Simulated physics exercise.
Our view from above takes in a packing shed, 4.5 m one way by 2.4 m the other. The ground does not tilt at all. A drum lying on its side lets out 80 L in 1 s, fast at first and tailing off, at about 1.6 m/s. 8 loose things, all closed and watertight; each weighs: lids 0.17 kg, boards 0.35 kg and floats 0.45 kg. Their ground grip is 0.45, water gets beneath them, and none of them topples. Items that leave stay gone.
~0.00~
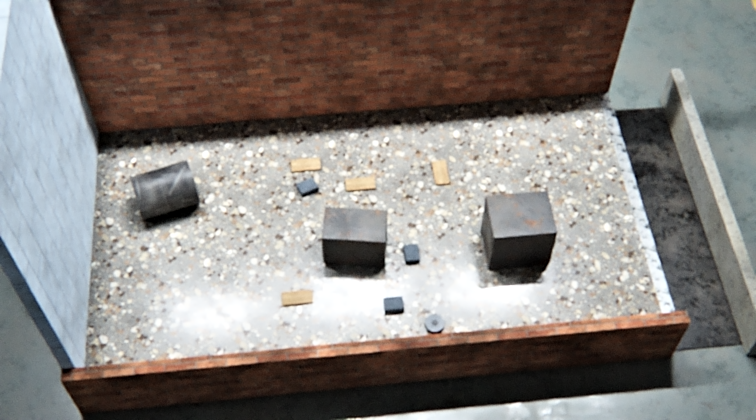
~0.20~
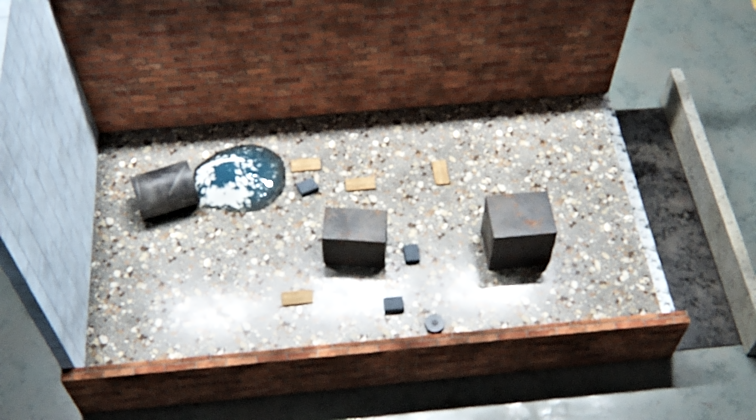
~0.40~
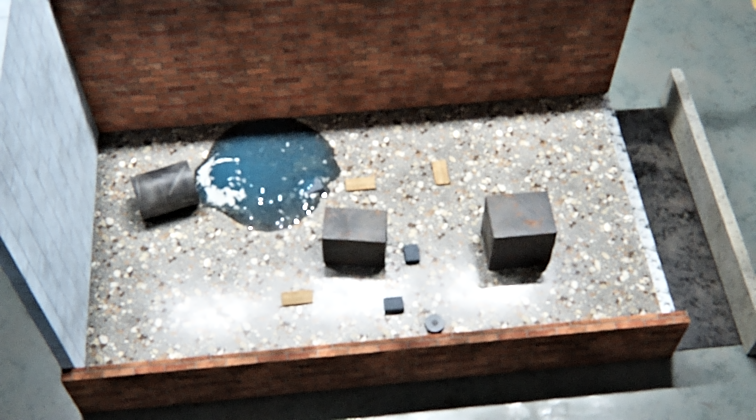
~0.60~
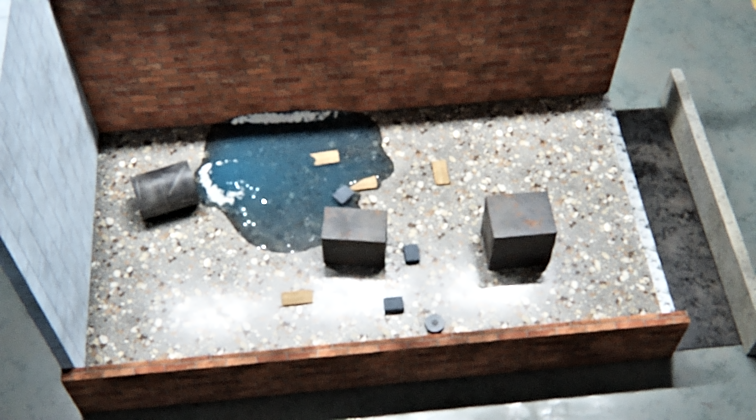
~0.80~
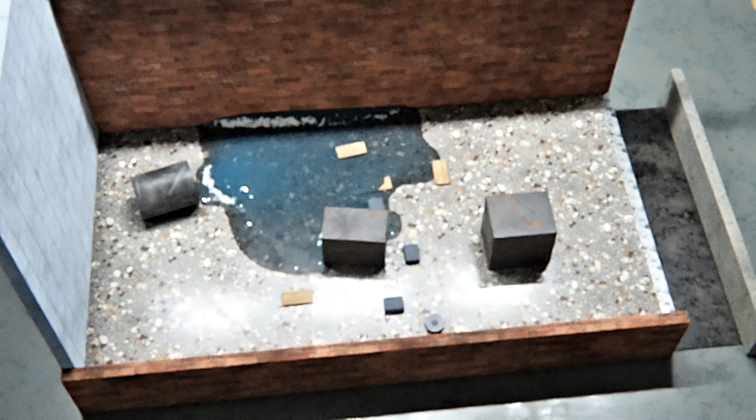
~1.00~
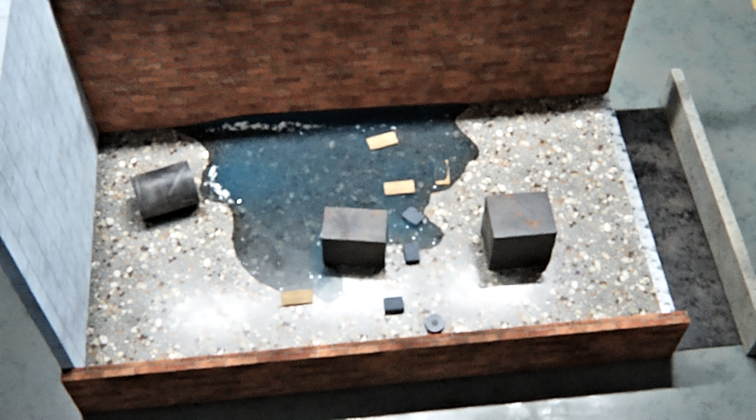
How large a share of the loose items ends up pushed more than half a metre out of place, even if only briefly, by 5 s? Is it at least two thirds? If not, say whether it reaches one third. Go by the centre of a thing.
No, but it reaches one third.
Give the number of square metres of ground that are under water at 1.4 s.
Somewhere about 4.0 m2, give or take.
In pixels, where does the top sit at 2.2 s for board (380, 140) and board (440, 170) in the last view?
About (590, 126) for the first and (563, 171) for the second.
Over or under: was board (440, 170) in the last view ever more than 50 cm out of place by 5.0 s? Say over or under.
Verdict: Crosses the line.
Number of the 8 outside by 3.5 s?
By that moment the number is 3.
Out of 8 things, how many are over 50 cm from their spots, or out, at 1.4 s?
At that time I count 3.
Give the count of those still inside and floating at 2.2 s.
3.
After 1.4 s 3 of 8 are over 50 cm from their spots; 3 afloat.
After 2.2 s 4 of 8 are over 50 cm from their spots; 3 afloat.
After 3.5 s 4 of 8 are over 50 cm from their spots; 1 afloat.
After 5.0 s 4 of 8 are over 50 cm from their spots, and 4 have been at some point; 0 afloat.
